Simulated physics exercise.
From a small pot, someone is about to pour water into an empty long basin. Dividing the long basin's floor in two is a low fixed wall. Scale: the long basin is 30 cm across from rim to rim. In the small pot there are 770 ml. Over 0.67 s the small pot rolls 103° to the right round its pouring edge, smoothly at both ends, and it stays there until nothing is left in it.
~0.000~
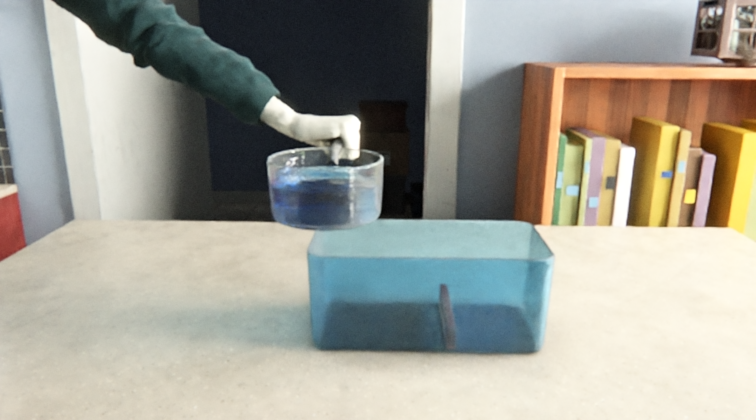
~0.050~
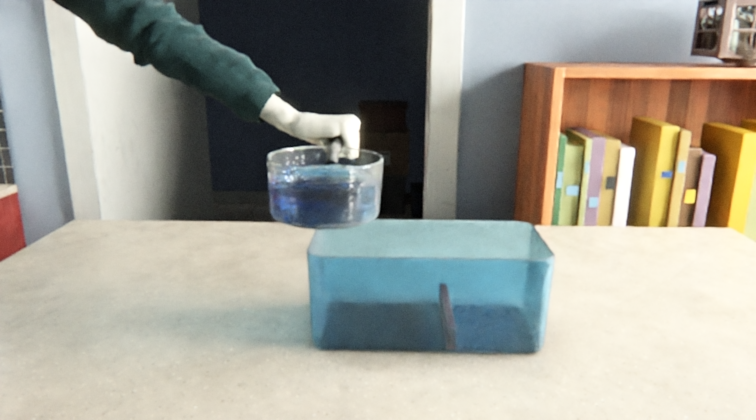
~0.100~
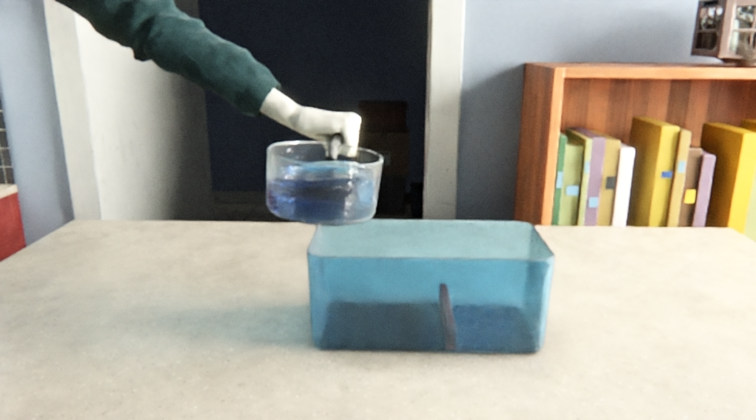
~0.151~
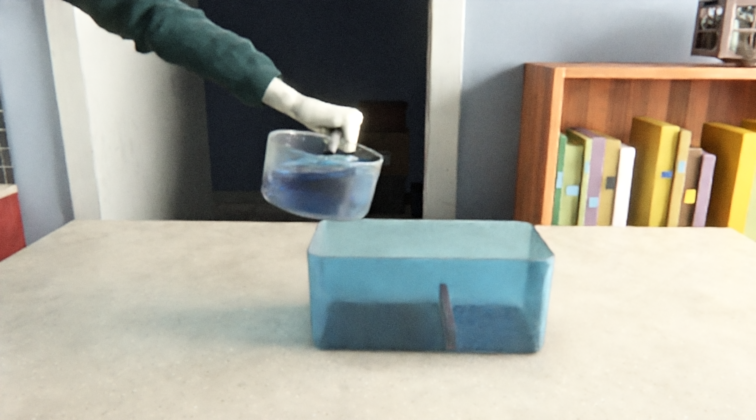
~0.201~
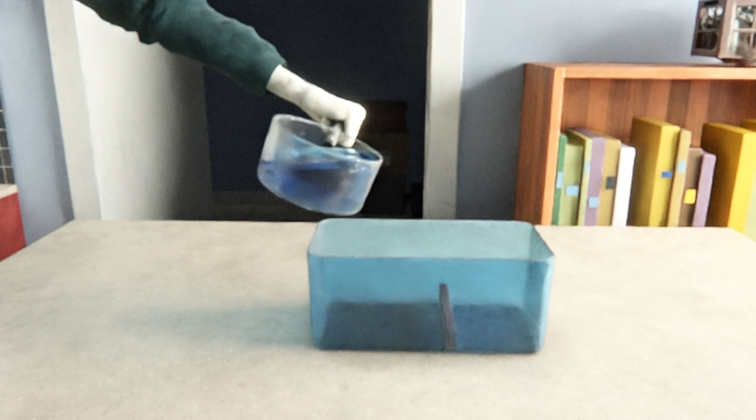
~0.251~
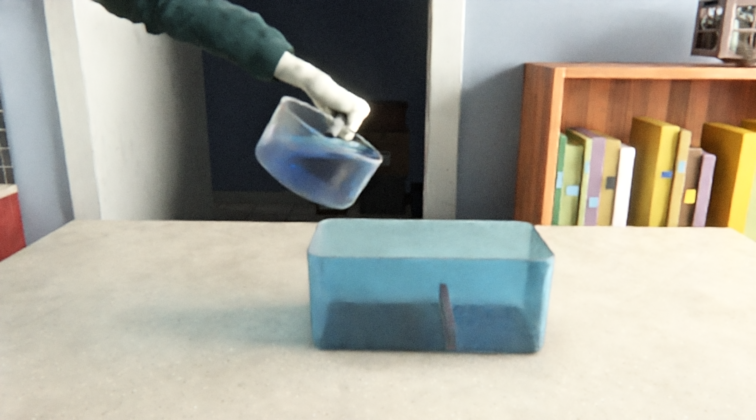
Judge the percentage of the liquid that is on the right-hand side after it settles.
My estimate is 51 %.
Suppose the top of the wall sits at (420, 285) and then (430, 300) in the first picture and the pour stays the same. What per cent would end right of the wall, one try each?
I'd put it at about 80 per cent for the first and about 65 per cent for the second.
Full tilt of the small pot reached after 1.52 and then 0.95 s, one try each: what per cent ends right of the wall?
Respectively about 65 and 65 percent.
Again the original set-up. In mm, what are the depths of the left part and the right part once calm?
Depths: Left near 14 mm, right near 24 mm.
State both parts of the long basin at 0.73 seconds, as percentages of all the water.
About 9 left, about 72 right.
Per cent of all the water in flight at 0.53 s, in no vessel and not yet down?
Roughly 48 %.
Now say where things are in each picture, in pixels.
In the first frame, it leans 0°; its right rim is at (382, 160); the water meets the walls at (274, 176) and (380, 178); the long basin's rim runs from (314, 237) to (543, 241); the wall's top is at (447, 305).
In the second frame, it leans 1°; its right rim is at (382, 160); the water meets the walls at (273, 175) and (380, 176).
In the third frame, it leans 6°; its right rim is at (382, 161); the water meets the walls at (271, 173) and (379, 171).
In the fourth frame, it leans 12°; its right rim is at (381, 161); the water meets the walls at (269, 165) and (378, 165).
In the fifth frame, it leans 21°; its right rim is at (381, 161); the water meets the walls at (265, 153) and (378, 159).
In the sixth frame, it leans 32°; its right rim is at (380, 161); the water meets the walls at (263, 139) and (380, 154).
By 0.53 s the tilt is 92° and 46 per cent is still to pour, 7 is left of the wall and 0 right of it.
By 0.73 s the tilt is 103° and 6 per cent is still to pour, 9 is left of the wall and 72 right of it.
By 0.94 s the tilt is 103° and 1 per cent is still to pour, 26 is left of the wall and 52 right of it.
By 1.17 s the tilt is 103° and 0 per cent is still to pour, 38 is left of the wall and 55 right of it.
At rest 42 per cent lies left of the wall, 51 right of it and 7 outside.
